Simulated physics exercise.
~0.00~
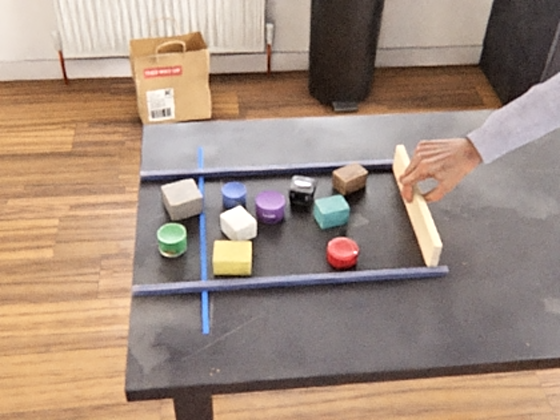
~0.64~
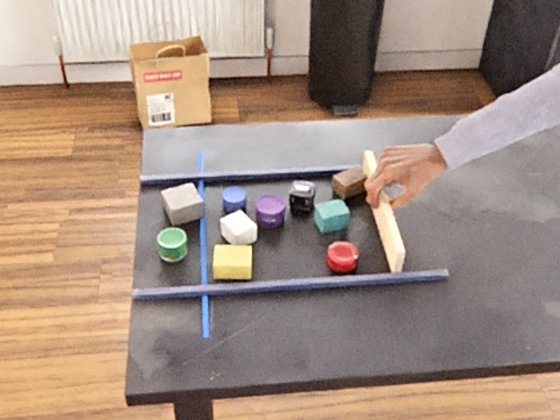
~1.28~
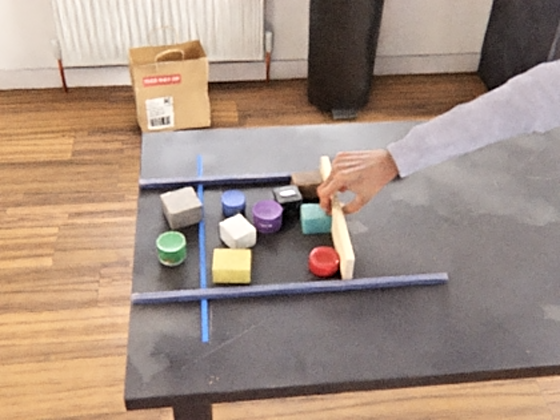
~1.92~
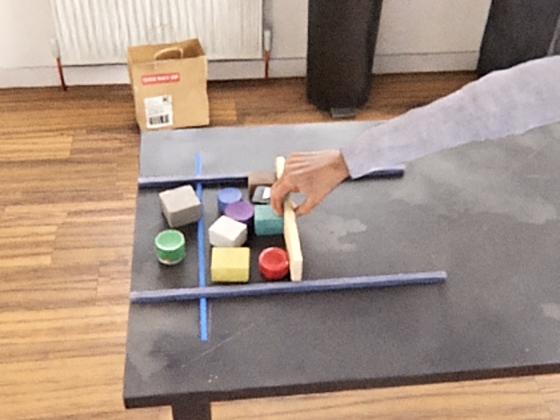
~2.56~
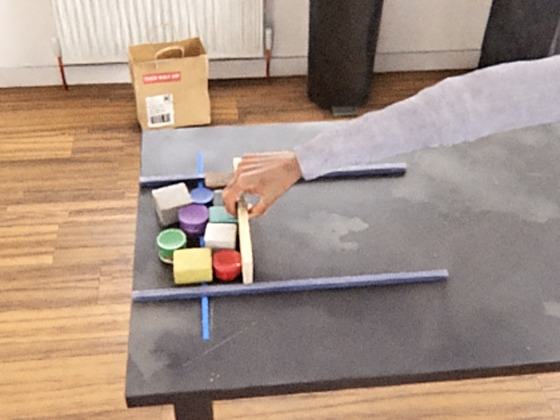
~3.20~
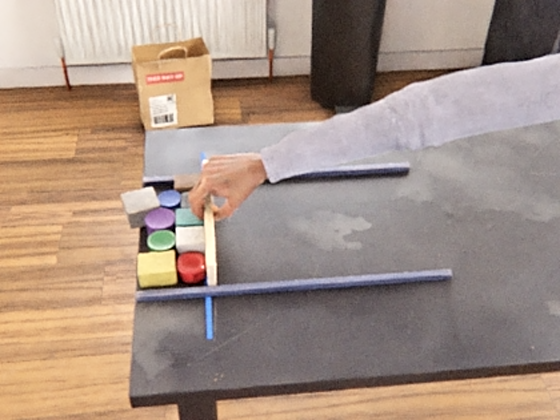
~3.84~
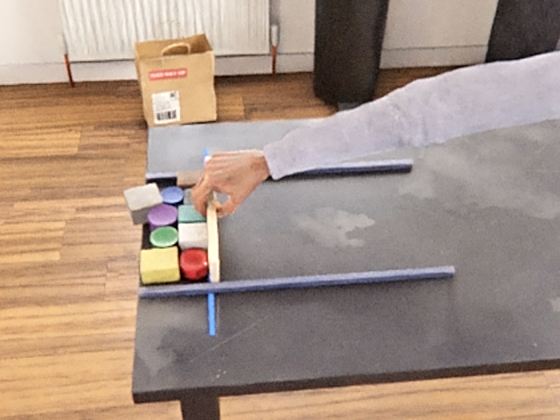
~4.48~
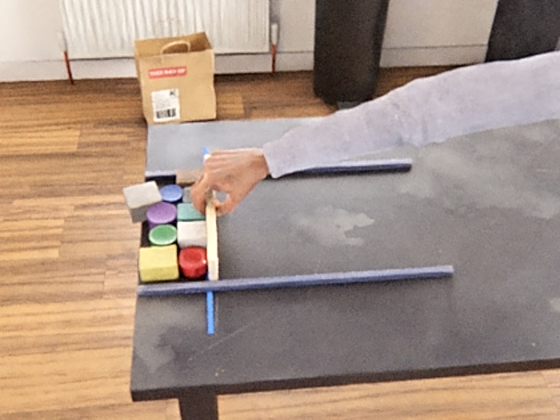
A wooden board, pushed left by a hand between two rails on a dark table, gathers colourful blocks and tubs and packs them towards the table's edge. It stops at the blue tape, with a grey block jutting over the rim and nothing fallen.
